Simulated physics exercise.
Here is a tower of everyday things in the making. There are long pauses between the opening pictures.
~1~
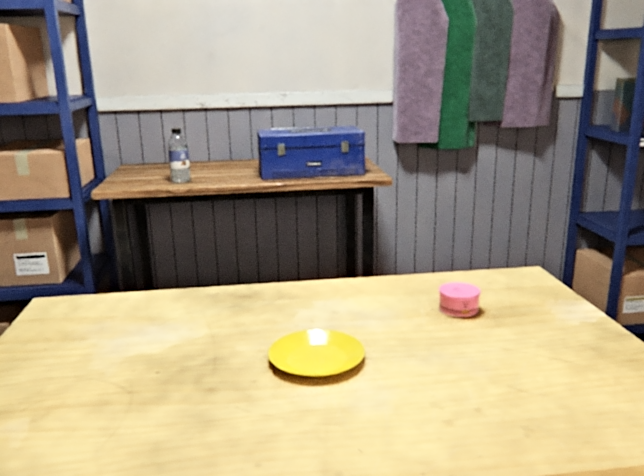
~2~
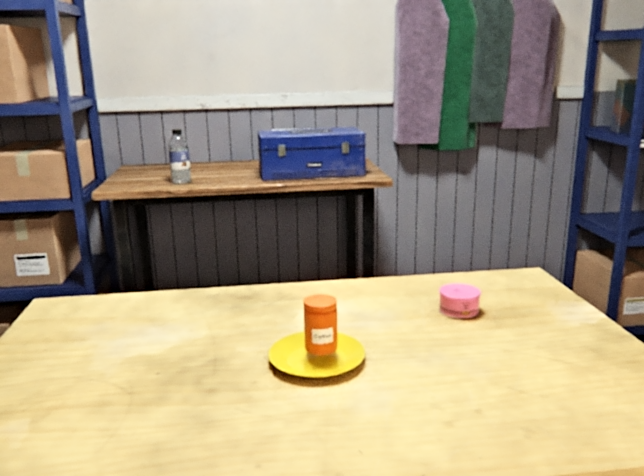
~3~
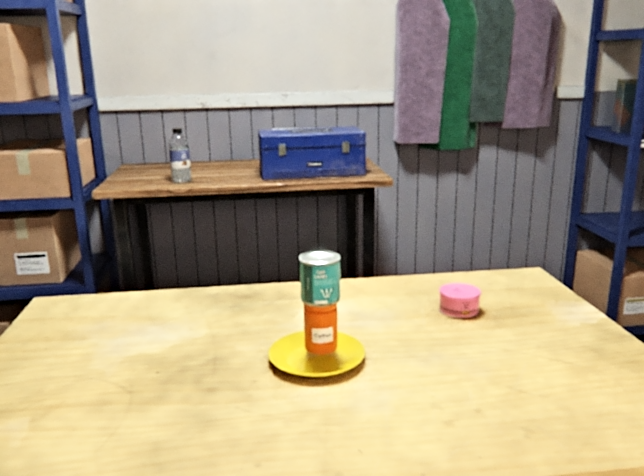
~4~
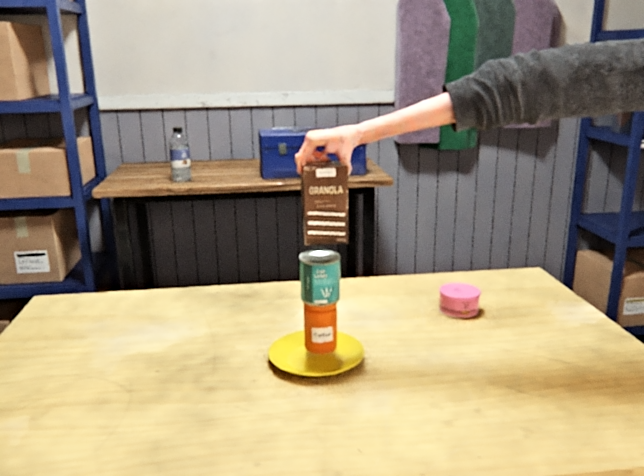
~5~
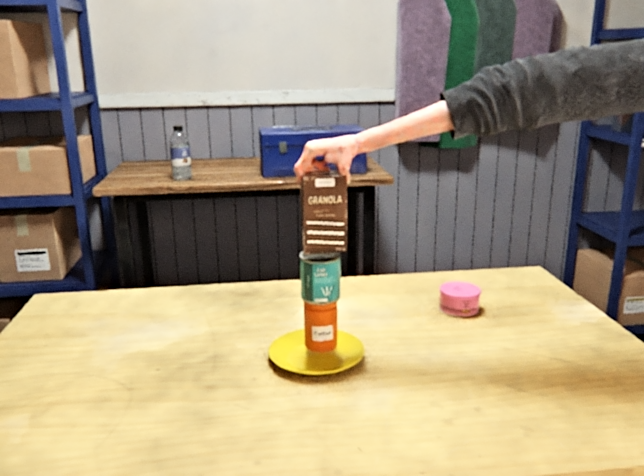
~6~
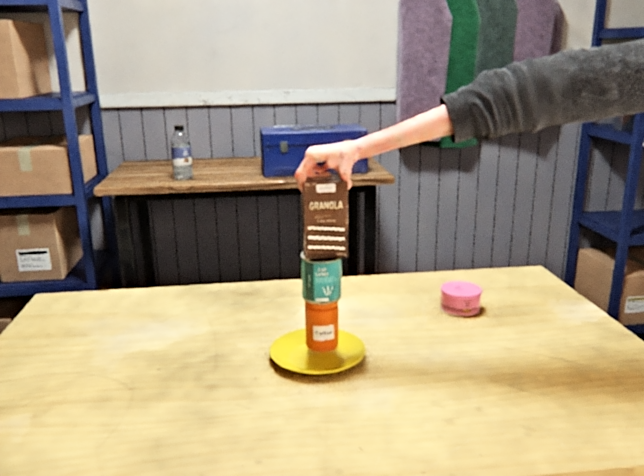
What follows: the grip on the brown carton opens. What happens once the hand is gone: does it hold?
As it turns out, it holds.
Then, 0.20 s later than the last frame, all is still.
Then, 0.60 s later than the last frame, brown carton resting near (325, 218).
When it is over, all 5 as before. End places, in pixels of the last picture, brown carton near (325, 218). The pile keeps its balance.
